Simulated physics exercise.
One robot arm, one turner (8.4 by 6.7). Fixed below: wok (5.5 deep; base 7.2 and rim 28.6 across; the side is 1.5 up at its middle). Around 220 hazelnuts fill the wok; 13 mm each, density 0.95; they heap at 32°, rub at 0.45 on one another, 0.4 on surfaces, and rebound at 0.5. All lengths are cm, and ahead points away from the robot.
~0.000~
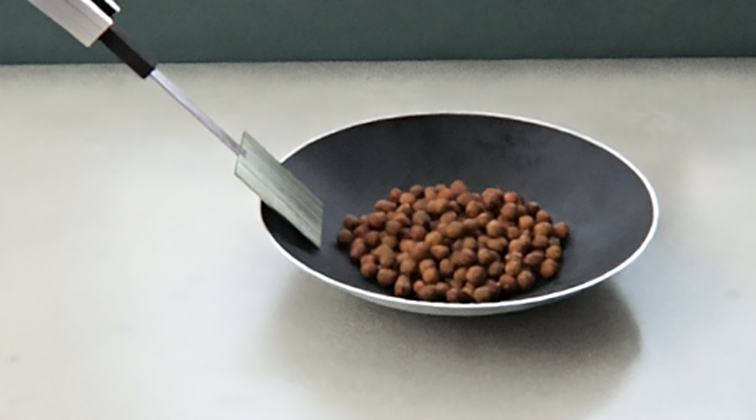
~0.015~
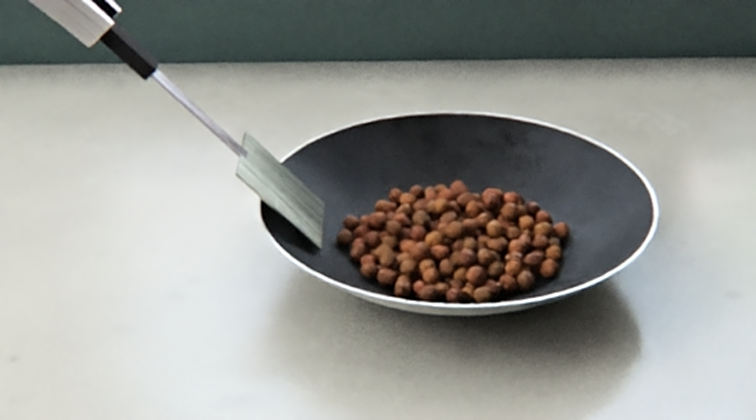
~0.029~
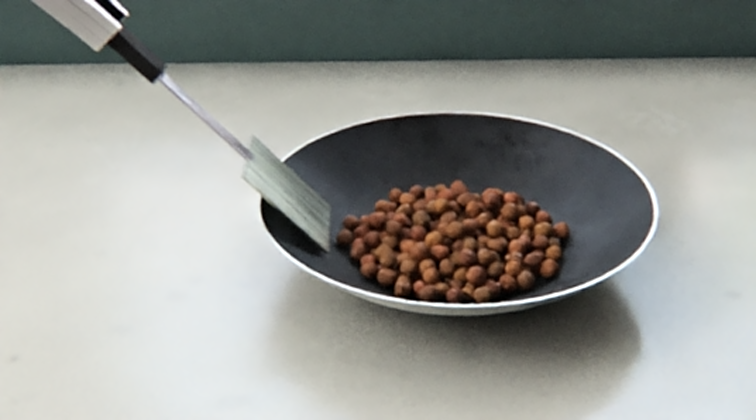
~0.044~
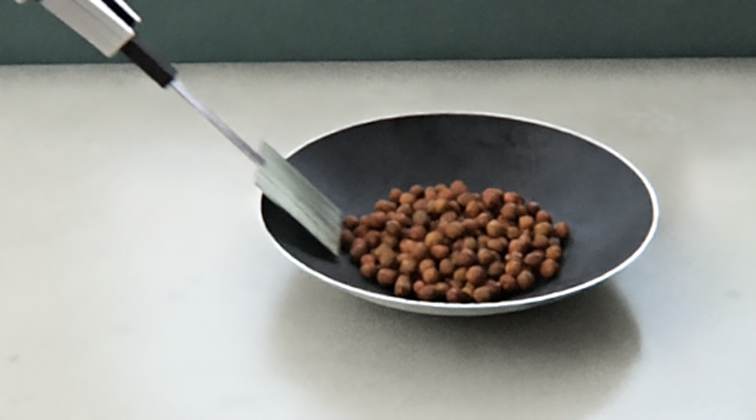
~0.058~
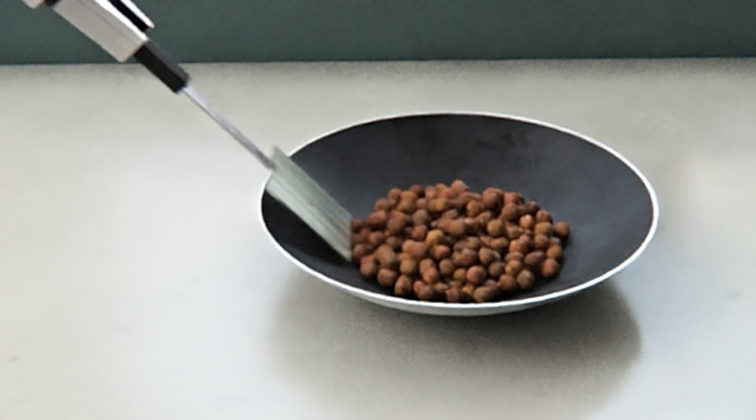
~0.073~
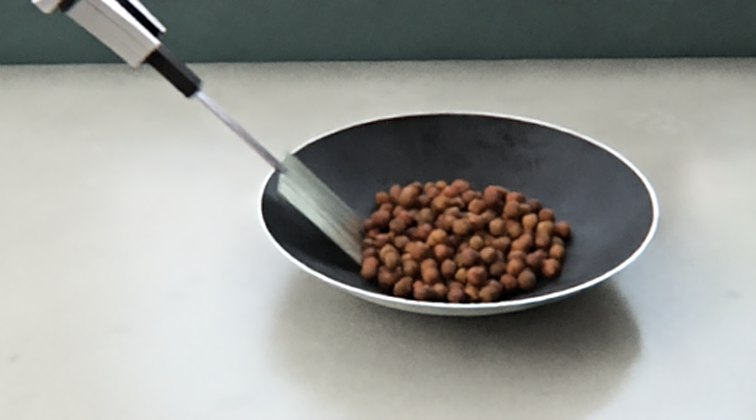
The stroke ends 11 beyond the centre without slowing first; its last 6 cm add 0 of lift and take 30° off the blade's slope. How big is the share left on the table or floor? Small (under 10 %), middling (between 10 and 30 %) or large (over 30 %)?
A middling share, between 10 and 30 %, ends on the table or floor.
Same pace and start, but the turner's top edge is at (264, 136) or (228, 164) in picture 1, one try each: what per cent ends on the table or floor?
Some 20 and 15 per cent.
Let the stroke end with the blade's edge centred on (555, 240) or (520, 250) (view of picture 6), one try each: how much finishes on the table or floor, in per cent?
Some 0 and 0 per cent.
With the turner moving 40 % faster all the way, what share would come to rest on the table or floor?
It would be near 20 per cent.
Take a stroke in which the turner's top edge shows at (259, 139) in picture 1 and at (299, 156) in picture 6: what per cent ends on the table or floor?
About 20 per cent.
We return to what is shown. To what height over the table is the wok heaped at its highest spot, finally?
Roughly 6.5 cm.
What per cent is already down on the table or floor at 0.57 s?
About 15 per cent.
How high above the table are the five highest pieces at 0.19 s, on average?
Roughly 4 cm.
By 0.19 s, sloping 48°, highest piece 4 above the table; 221 in the wok.
By 0.31 s, sloping 40°, highest piece 7 above the table; 221 in the wok.
By 0.57 s, sloping 18°, highest piece 7 above the table; 186 in the wok, 32 on the table or floor, 3 on the blade or in flight.
By 1.62 s, sloping 18°, highest piece 6 above the table; 185 in the wok, 36 on the table or floor.
Final count, 185 in the wok, 36 on the table or floor. That is 16 % on the table or floor.
